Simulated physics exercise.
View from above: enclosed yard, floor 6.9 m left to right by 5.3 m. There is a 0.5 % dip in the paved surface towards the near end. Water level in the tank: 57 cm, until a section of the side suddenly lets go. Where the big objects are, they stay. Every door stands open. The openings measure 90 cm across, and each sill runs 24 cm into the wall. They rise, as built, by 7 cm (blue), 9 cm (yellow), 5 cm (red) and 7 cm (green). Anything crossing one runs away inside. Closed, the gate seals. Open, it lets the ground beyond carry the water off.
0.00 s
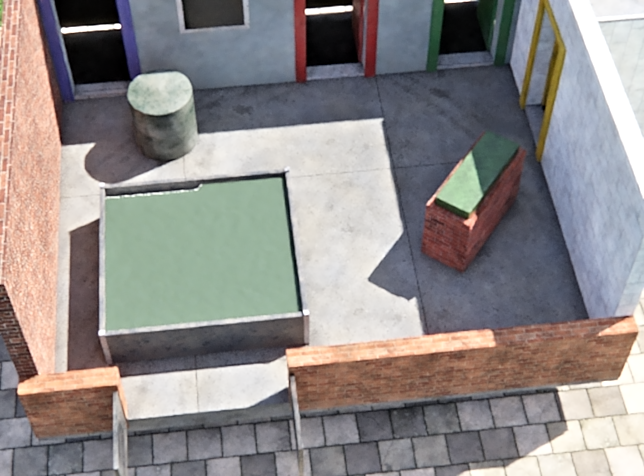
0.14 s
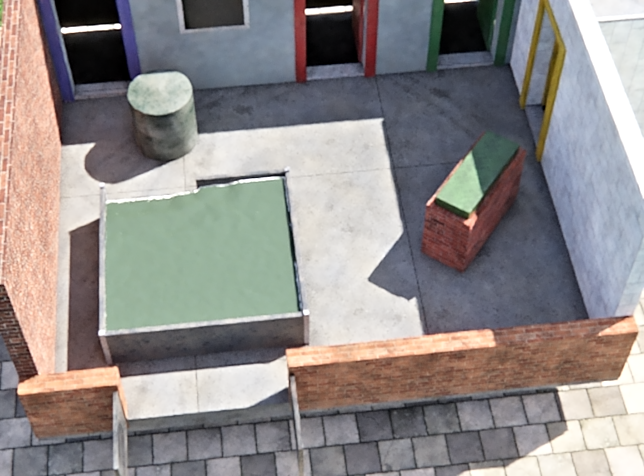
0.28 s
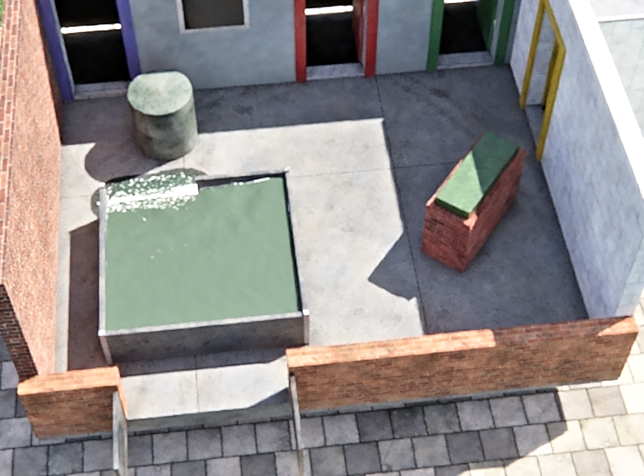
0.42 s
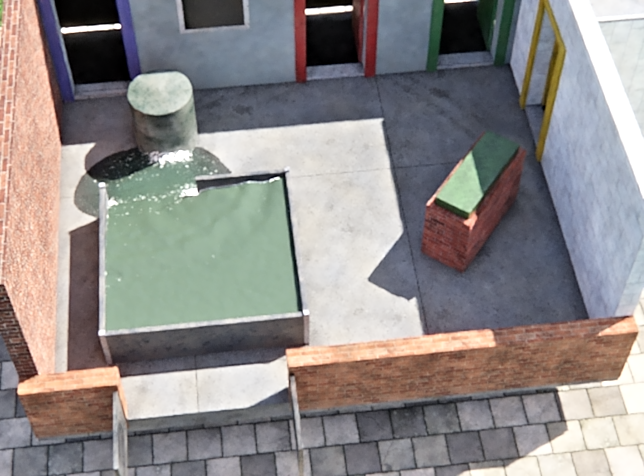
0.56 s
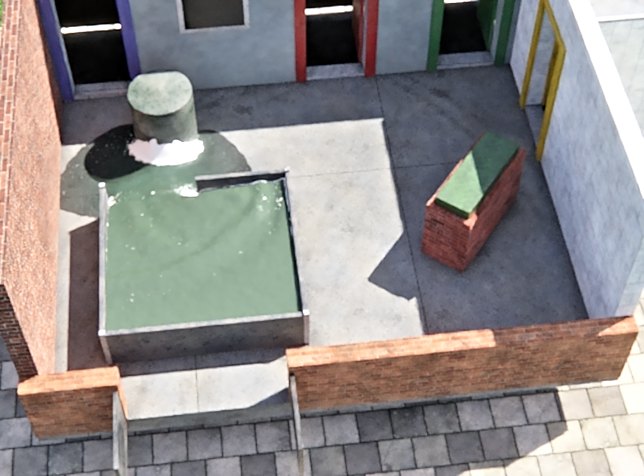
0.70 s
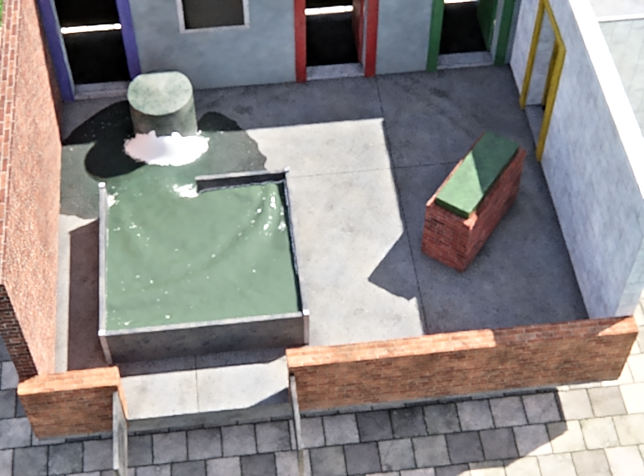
In a walled yard with open doors, water broke out through a gap at the far side of a tank, foamed against the round pillar behind it and spread across the paving around its base.
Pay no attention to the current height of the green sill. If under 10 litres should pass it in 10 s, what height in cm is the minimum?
The minimum is around 10 cm.
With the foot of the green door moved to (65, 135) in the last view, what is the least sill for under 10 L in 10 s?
Roughly 32 cm.
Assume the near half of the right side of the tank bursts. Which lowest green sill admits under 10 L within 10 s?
Some 26 cm.
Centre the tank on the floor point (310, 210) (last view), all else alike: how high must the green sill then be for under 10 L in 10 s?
12.0 cm or thereabouts.
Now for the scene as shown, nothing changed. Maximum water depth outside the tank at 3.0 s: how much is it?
Up to some 34 centimetres, I'd say.
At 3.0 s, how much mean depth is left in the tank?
Near 30 cm, averaged.
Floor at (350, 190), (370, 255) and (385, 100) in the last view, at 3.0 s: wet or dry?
Listed order - soaked through, unwetted, soaked through.
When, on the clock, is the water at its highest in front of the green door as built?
The level tops out near 7.5 seconds.
After 1.4 s water covers 20 % of the floor, deepest (48 cm) near (63, 104); it has not reached the green door.
After 3.0 s water covers 50 % of the floor, deepest (34 cm) near (63, 104); 3 cm at the green door, 0 litres in over its 7 cm sill.
After 10.0 s water covers 95 % of the floor, deepest (12 cm) near (74, 166); 10 cm at the green door, 45 litres in over its 7 cm sill.
At the green door as built, the water arrived by 2.6 s and peaked near 11 cm at 7.6 s.
Run again over the same 10 s with other heights there, 26 litres in over 8.5 cm, 2 litres over 12 cm. The limit of 10 litres is kept from about 10 cm up.
